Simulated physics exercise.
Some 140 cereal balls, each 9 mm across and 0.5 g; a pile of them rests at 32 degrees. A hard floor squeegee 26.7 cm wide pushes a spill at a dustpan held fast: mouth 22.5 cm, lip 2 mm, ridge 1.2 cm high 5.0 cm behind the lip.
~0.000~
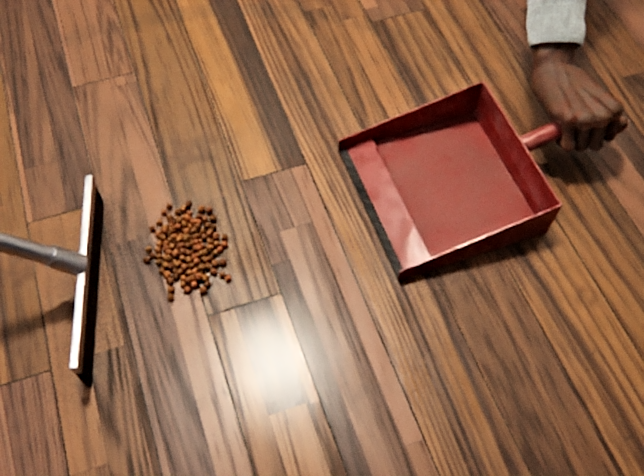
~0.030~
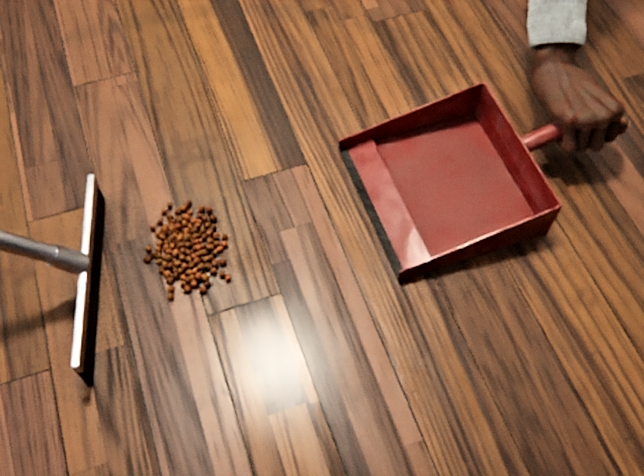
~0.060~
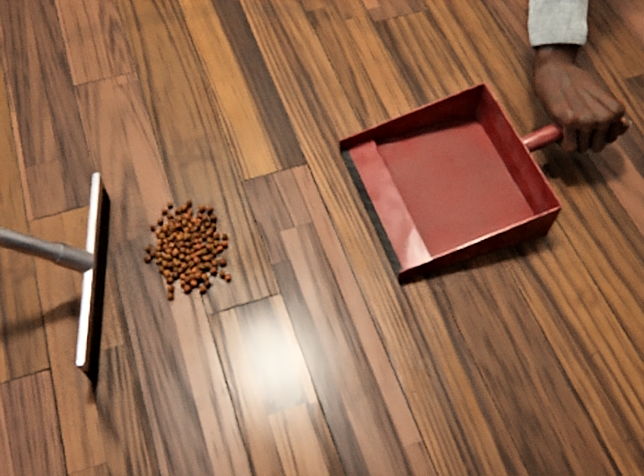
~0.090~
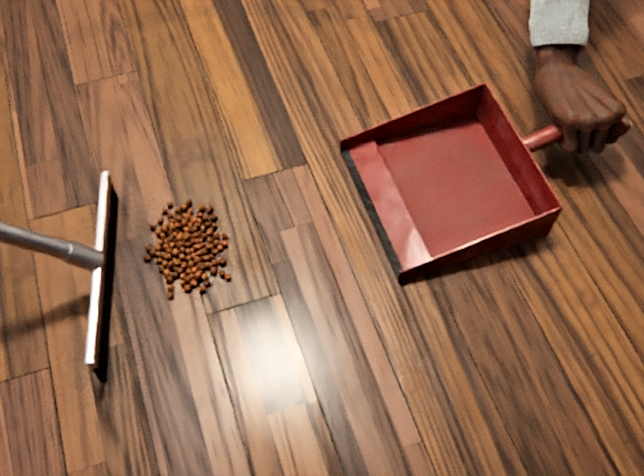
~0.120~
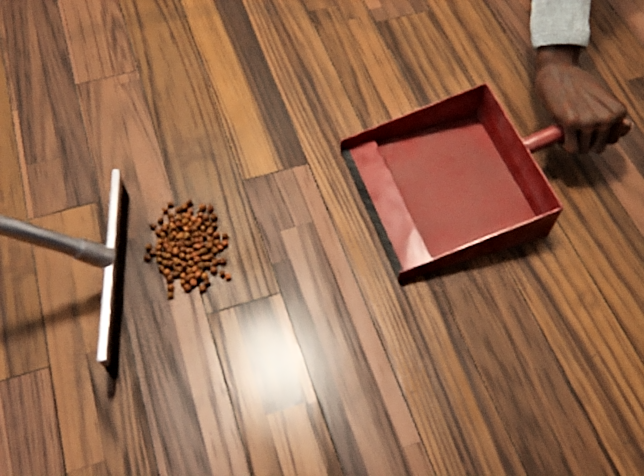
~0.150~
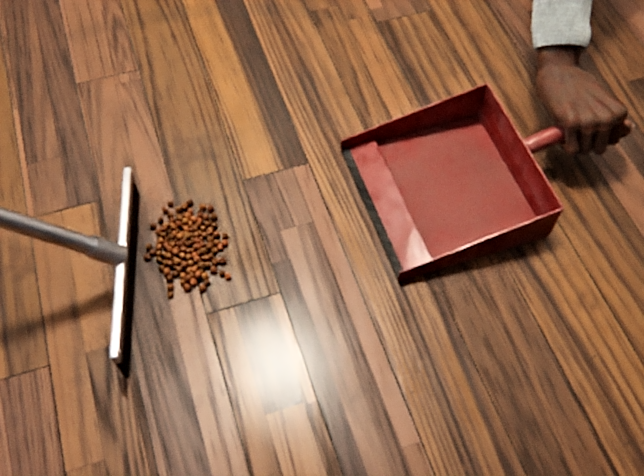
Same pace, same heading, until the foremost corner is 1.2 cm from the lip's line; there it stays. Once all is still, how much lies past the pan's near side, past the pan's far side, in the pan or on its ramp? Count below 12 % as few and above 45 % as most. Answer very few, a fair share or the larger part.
Near side very few, far side very few, pan a fair share.
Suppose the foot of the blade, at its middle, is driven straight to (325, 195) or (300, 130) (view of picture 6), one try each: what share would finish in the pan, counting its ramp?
Some 10 and 0 per cent.
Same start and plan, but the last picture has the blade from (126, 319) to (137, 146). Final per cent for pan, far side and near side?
Pan 0, far 20, near 0.
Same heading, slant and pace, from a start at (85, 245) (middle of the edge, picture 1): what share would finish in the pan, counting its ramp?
Some 5 per cent.
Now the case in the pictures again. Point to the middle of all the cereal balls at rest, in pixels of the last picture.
At about (369, 226).
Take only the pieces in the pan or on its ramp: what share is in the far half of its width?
About 50 per cent.
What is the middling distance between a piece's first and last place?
About 24 cm.
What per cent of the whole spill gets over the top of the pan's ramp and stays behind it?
About 0 per cent.
After 0.44 s, middle of the blade 19 cm from the lip; 0 % over the lip, far side 0 %, near side 0 %.
Then, at 0.64 s, middle of the blade 10 cm from the lip; 0 % over the lip, far side 0 %, near side 0 %.
After 0.95 s, middle of the blade 4 cm from the lip; 25 % over the lip, far side 0 %, near side 5 %.
In the end, at 1.5 s, near side 5 %, far side 0 %, pan 20 %, in front of the lip or behind the blade 70 %.
